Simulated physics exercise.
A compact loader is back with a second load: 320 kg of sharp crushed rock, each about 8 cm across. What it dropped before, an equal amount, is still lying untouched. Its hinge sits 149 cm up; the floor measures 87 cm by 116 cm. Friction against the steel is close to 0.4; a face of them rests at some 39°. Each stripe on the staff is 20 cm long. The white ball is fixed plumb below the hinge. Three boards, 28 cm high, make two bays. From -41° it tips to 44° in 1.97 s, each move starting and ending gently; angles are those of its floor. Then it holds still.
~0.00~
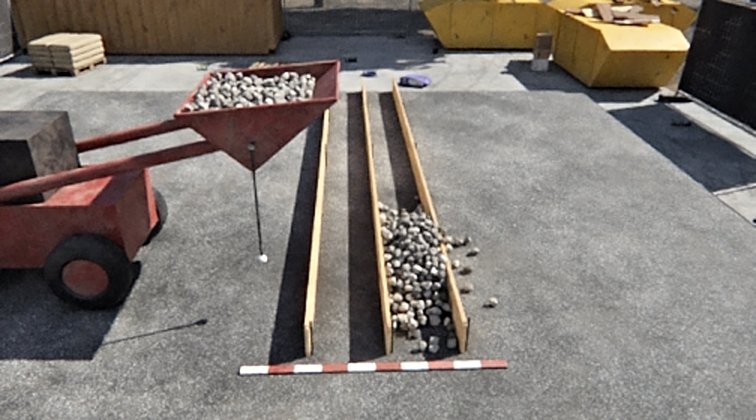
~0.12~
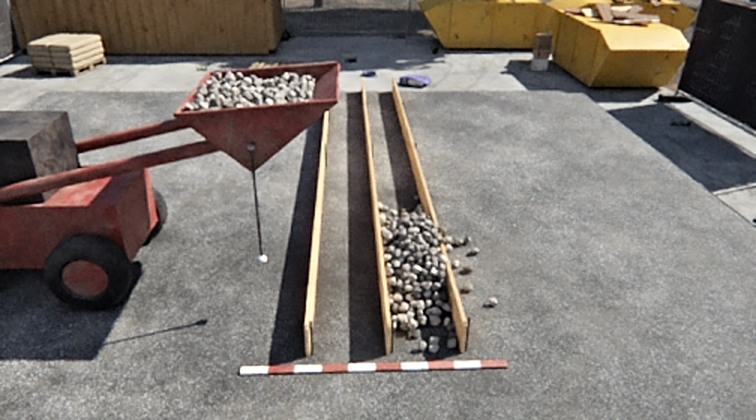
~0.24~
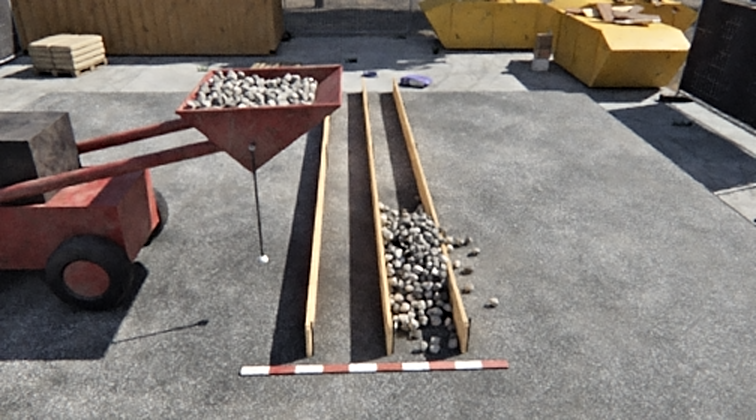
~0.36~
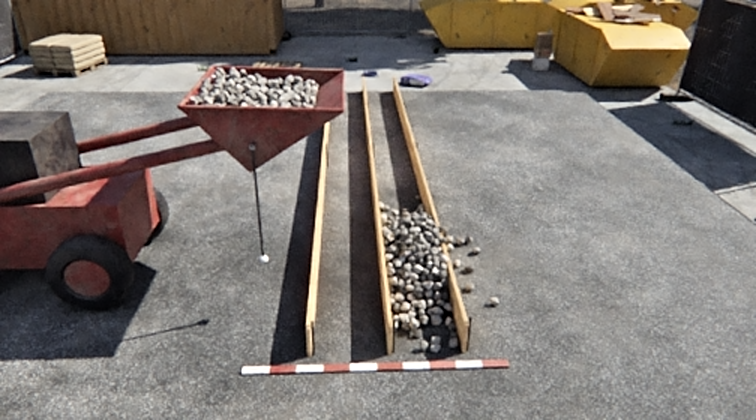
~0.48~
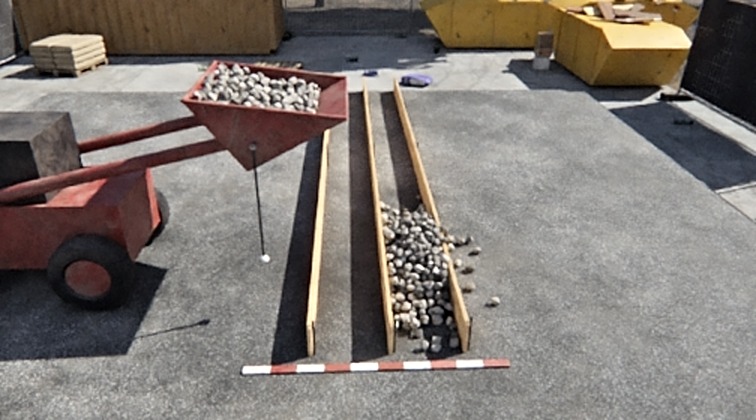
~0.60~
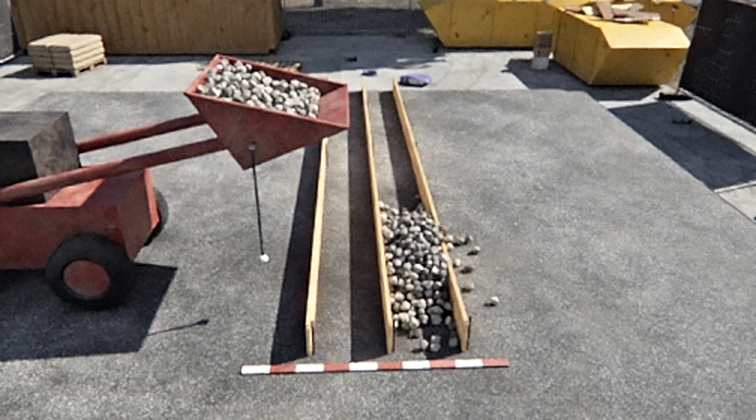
Red loader bucket heaped with rounded grey stones slowly tilting downward on the right beside wooden boards and a motionless stone pile.
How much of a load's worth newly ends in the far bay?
Roughly 6 per cent of a load more.
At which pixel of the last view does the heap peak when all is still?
Near (411, 233).
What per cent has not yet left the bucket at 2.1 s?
Roughly 25 per cent is still inside.
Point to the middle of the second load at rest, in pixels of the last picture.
Their middle is at about (358, 253).
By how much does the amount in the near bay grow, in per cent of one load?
Near 95 parts in a hundred.
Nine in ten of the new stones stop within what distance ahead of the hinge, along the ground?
Roughly 100 cm ahead of it.
After 1.5 s the floor is at 31°; in per cent of one load, 99 in the bucket, 1 in the near bay, 98 in the far bay, 2 past the last board; the foremost stones are at (468, 259).
After 2.1 s the floor is at 44°; in per cent of one load, 23 in the bucket, 75 in the near bay, 99 in the far bay, 2 past the last board; the foremost stones are at (468, 259).
After 2.4 s the floor is at 44°; in per cent of one load, 0 in the bucket, 96 in the near bay, 102 in the far bay, 2 past the last board; the foremost stones are at (468, 259).
After 5.1 s the floor is at 44°; in per cent of one load, 0 in the bucket, 94 in the near bay, 104 in the far bay, 2 past the last board; the foremost stones are at (468, 259). Net gain in the far bay, 6.
